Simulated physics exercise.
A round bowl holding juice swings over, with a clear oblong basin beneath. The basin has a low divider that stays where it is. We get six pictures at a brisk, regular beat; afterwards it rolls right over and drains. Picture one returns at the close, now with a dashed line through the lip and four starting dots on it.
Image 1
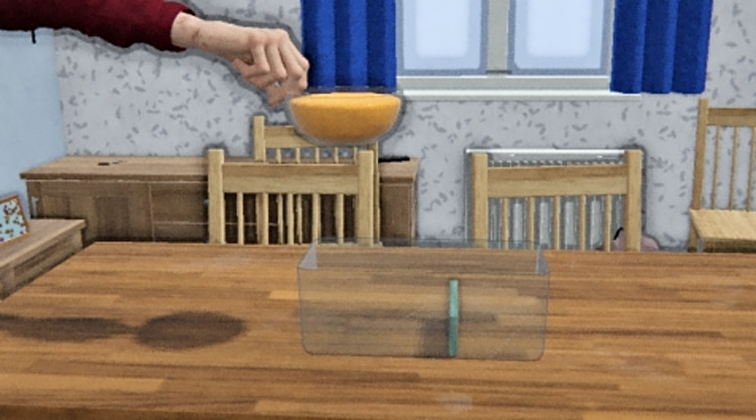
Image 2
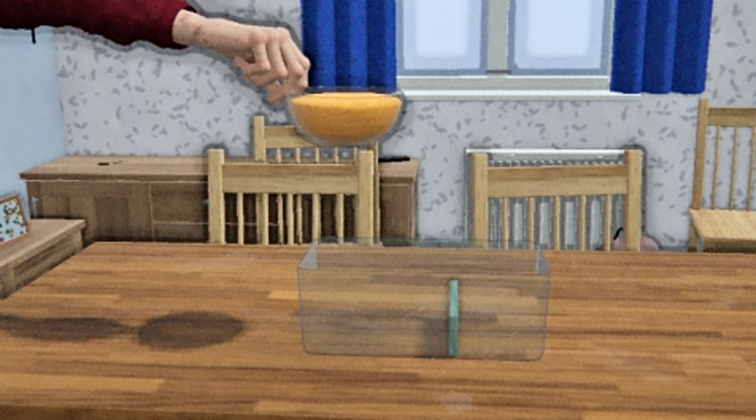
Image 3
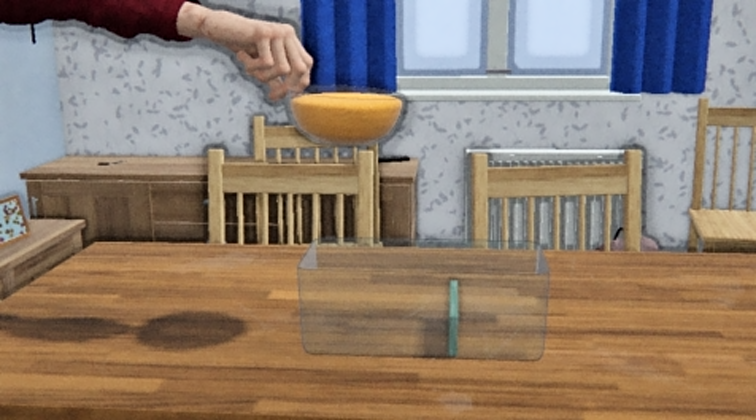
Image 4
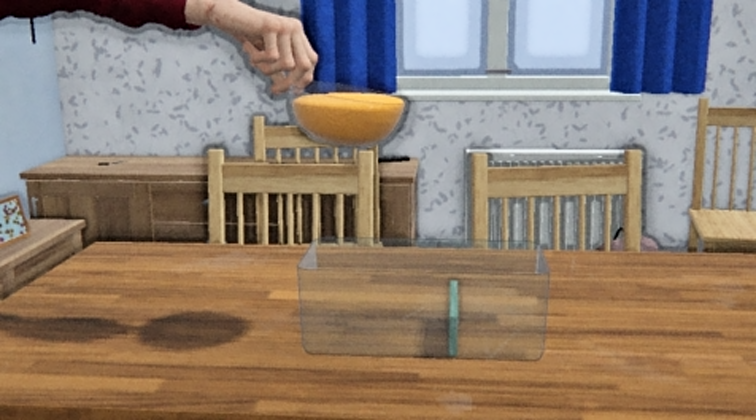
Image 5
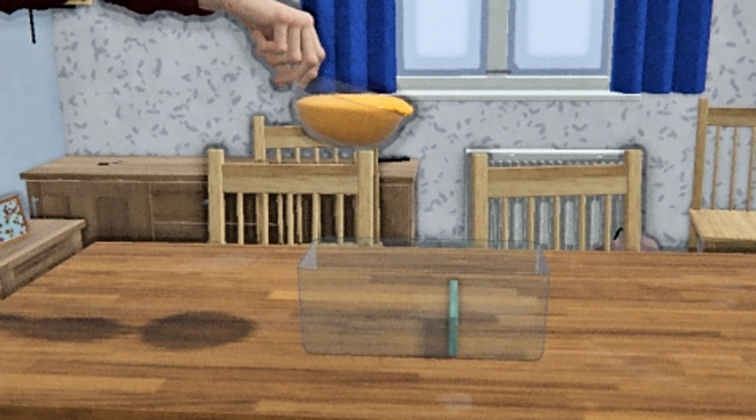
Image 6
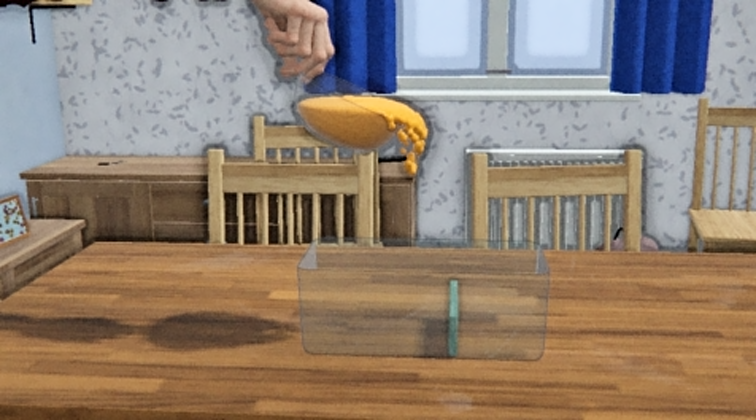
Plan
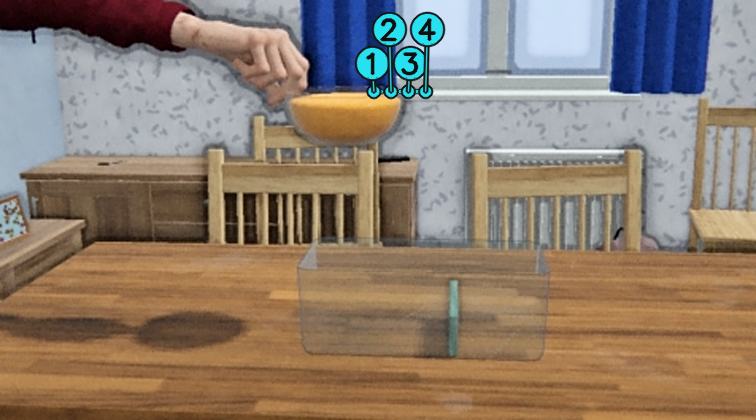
In a dining room, a hand held a round bowl of orange juice above a clear basin on a wooden table, then tilted it rightward until juice ran over the lip.
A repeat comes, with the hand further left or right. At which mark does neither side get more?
I would pick dot 2.
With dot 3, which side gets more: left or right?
More ends on the right.
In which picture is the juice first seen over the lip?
In picture 5.
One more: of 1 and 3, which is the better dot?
That is dot 3.
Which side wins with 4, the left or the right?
The right side.
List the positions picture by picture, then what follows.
Upright, lip at (402, 91); basin from (303, 351) to (544, 359); top of the wall at (454, 297); nothing has left yet.
Upright, lip at (402, 92); nothing has left yet.
Tipped about 5°, lip at (403, 96); nothing has left yet.
Tipped about 10°, lip at (405, 101); nothing has left yet.
Tipped about 17°, lip at (406, 109); juice is over the lip, down to (406, 109).
Tipped about 26°, lip at (406, 119); juice is over the lip, down to (413, 171).
On the marked copy, 1 at (373, 91); 2 at (391, 91); 3 at (408, 91); 4 at (425, 91).
For dot 1, about 83 % ends left of the wall and 16 % right of it.
For dot 2, about 50 % ends left of the wall and 49 % right of it.
For dot 3, about 29 % ends left of the wall and 70 % right of it.
For dot 4, about 16 % ends left of the wall and 83 % right of it.
